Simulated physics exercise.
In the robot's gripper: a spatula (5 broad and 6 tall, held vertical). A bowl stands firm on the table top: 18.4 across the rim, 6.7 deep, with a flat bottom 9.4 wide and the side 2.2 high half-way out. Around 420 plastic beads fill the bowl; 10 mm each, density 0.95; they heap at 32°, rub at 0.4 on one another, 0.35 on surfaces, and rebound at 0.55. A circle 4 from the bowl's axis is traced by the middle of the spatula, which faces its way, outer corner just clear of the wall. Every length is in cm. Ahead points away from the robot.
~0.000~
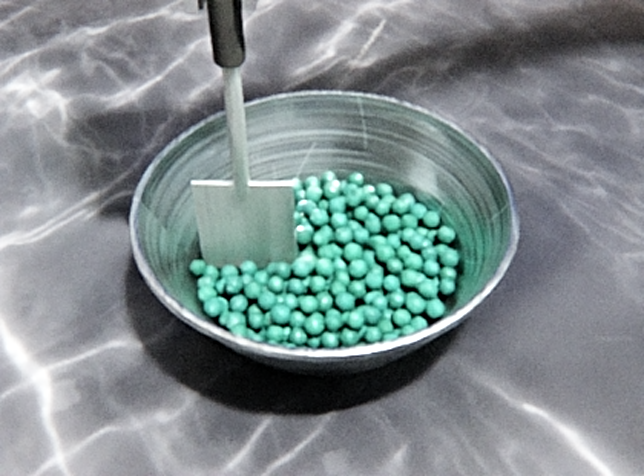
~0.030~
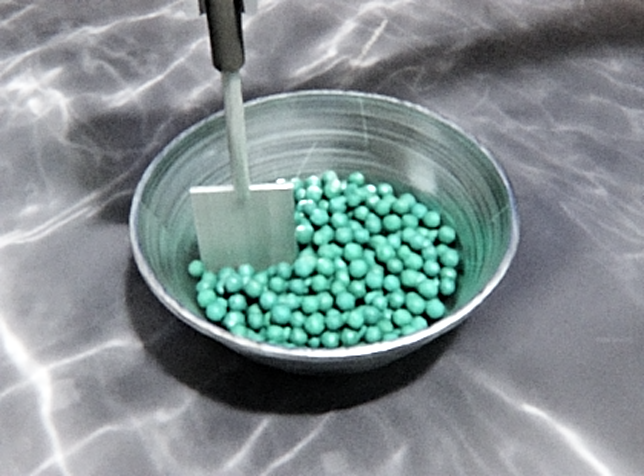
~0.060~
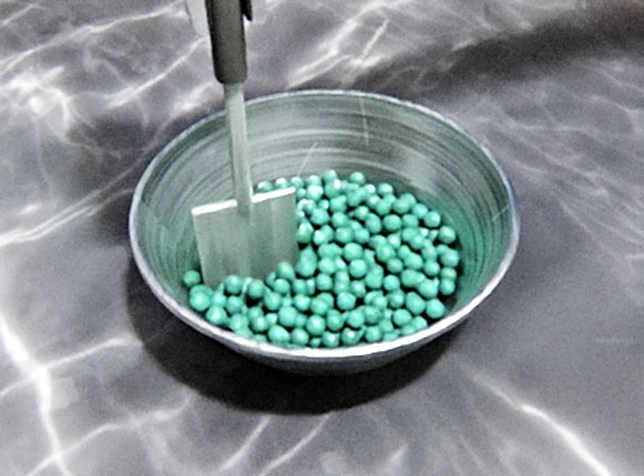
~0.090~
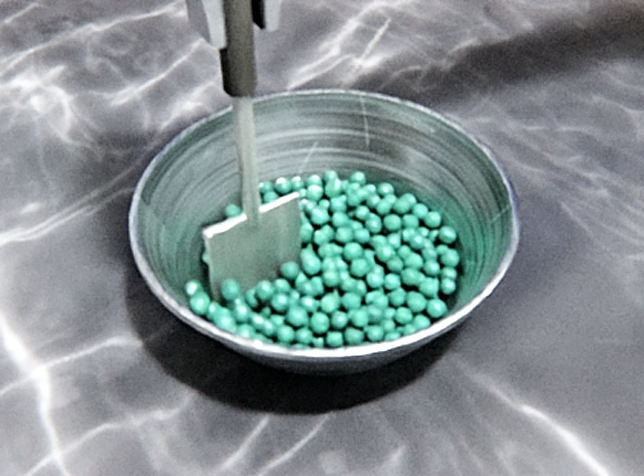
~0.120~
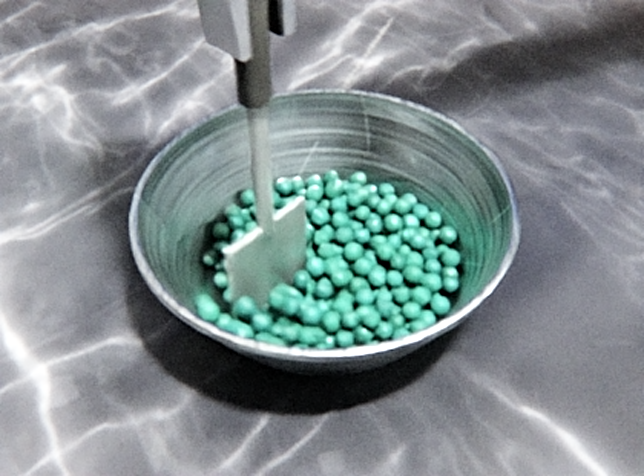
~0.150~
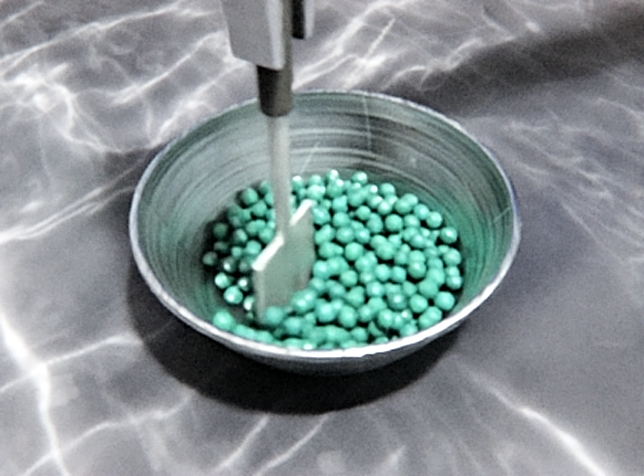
A gripper sweeps an upright spatula toward the viewer through green beads in a bowl.
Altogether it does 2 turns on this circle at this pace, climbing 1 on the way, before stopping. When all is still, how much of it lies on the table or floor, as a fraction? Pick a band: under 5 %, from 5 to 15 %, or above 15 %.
Under 5 %.
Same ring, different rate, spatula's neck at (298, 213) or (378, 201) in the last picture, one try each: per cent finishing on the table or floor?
Some 5 and 25 per cent.
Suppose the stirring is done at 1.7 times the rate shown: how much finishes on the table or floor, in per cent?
Close to 20 in a hundred.
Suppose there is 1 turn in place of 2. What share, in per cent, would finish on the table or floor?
Roughly 0 per cent.
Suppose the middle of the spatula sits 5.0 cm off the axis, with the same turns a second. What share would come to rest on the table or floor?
It would be close to 0 per cent then.
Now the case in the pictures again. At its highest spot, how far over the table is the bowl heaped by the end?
Around 6.0 cm above the table.
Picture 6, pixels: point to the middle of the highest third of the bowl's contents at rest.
The centre is near pixel (260, 273).
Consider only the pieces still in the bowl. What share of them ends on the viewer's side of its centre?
I'd say around 55 per cent.
By 0.66 s, 323° round, highest piece 8 above the table; 408 in the bowl, 6 on the table or floor, 2 in flight or on the tool.
By 1.17 s, 221° round, highest piece 7 above the table; 408 in the bowl, 8 on the table or floor.
By 1.63 s, 0° round, highest piece 6 above the table; 407 in the bowl, 9 on the table or floor.
By 2.33 s, 0° round, highest piece 6 above the table; 407 in the bowl, 9 on the table or floor.
Final count, 407 in the bowl, 9 on the table or floor. That is 2 % on the table or floor.
